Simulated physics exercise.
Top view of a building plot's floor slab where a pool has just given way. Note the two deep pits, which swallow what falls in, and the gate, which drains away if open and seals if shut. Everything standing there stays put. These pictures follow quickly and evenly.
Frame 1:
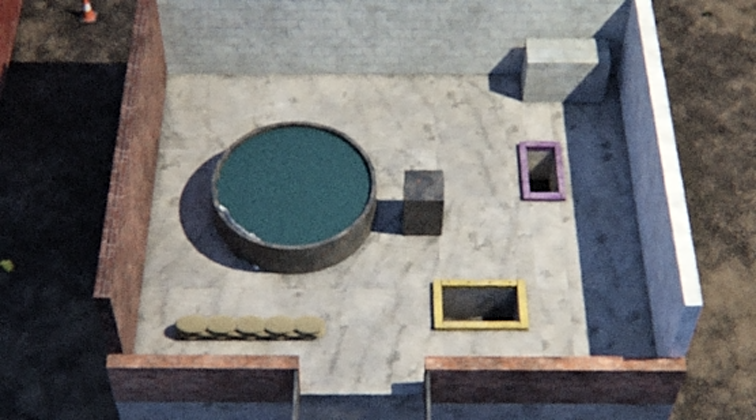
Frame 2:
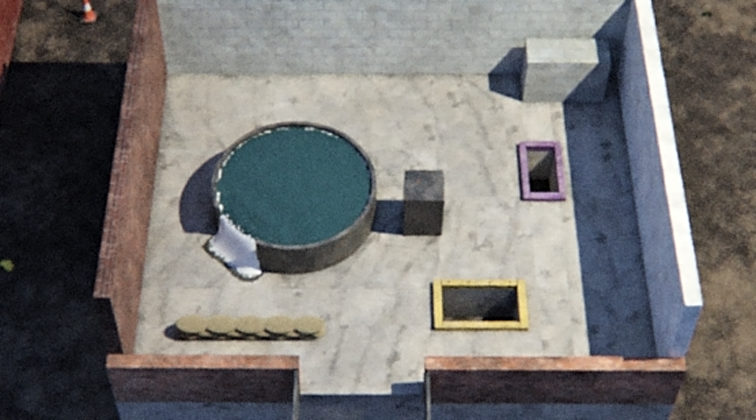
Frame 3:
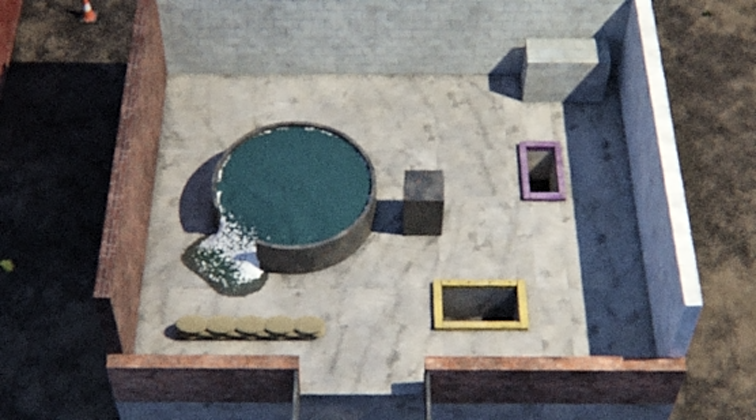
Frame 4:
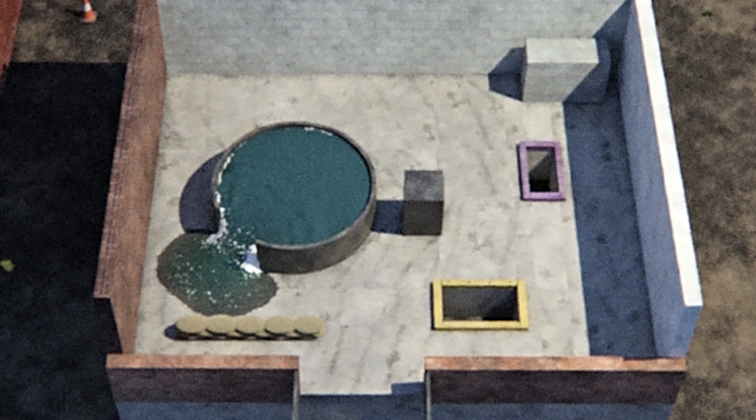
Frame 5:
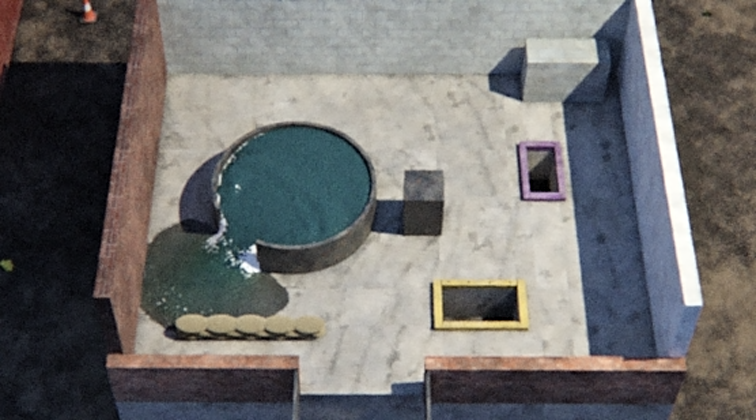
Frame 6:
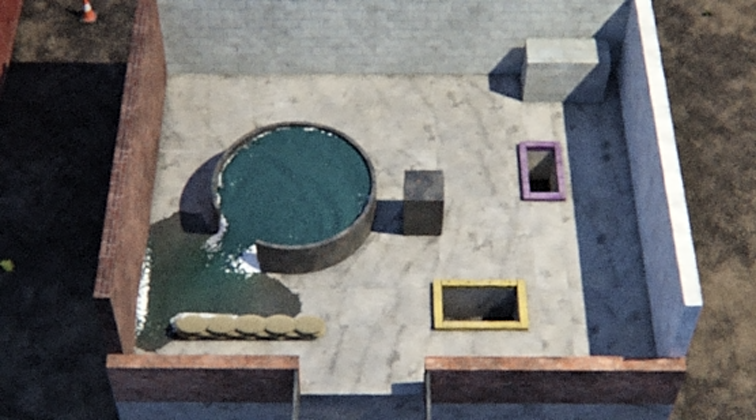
Water bursts from the round pool's lower left side and spreads across the pale floor slab to the left wall.
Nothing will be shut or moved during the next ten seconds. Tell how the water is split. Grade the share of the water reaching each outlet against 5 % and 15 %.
By my reckoning the gate lands between 5 and 15 %, the yellow pit stays under 5 %, the purple pit stays under 5 %.
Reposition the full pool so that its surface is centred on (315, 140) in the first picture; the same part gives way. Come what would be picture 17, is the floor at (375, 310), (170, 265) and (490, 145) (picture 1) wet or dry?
Checking the three spots, I get high and dry, swamped, high and dry.
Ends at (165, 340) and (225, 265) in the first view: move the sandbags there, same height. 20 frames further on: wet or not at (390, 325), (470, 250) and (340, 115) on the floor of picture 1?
Soaked, bare, bare.
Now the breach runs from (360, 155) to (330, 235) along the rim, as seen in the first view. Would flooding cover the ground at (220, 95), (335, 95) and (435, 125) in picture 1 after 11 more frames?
Taking them in order, I'd say not reached, not reached and swamped.
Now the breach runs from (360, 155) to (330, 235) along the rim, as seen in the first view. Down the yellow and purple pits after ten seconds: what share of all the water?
I'd say the yellow pit gets around 8 percent and the purple pit around 4 percent.
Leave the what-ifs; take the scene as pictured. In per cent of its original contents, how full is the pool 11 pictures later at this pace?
Roughly 66 percent.
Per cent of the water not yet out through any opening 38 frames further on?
Near 96 in a hundred.
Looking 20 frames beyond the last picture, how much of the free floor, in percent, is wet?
My best guess is some 40 %.
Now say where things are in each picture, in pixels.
The round pool at (294, 186) is whole and still, in the first frame.
The front is at (254, 276), out from the gap at (237, 245), in the second frame.
Water pours out at (238, 246) and has run to (190, 262), in the third frame.
The front is at (163, 273), out from the gap at (238, 246), in the fourth frame.
The front is at (141, 301), out from the gap at (237, 245), in the fifth frame.
The front is at (136, 341), out from the gap at (237, 245), in the sixth frame.
A moment on, water covers 10 % of the floor; the gate 0 %, the yellow pit 0 %, the purple pit 0 %.
Next, water covers 20 % of the floor; the gate 0 %, the yellow pit 0 %, the purple pit 0 %.
Then, water covers 40 % of the floor; the gate 0 %, the yellow pit 0 %, the purple pit 0 %.
Later, water covers 60 % of the floor; the gate 4 %, the yellow pit 0 %, the purple pit 0 %.
In the end, water covers 95 % of the floor; the gate 9 %, the yellow pit 0 %, the purple pit 0 %.
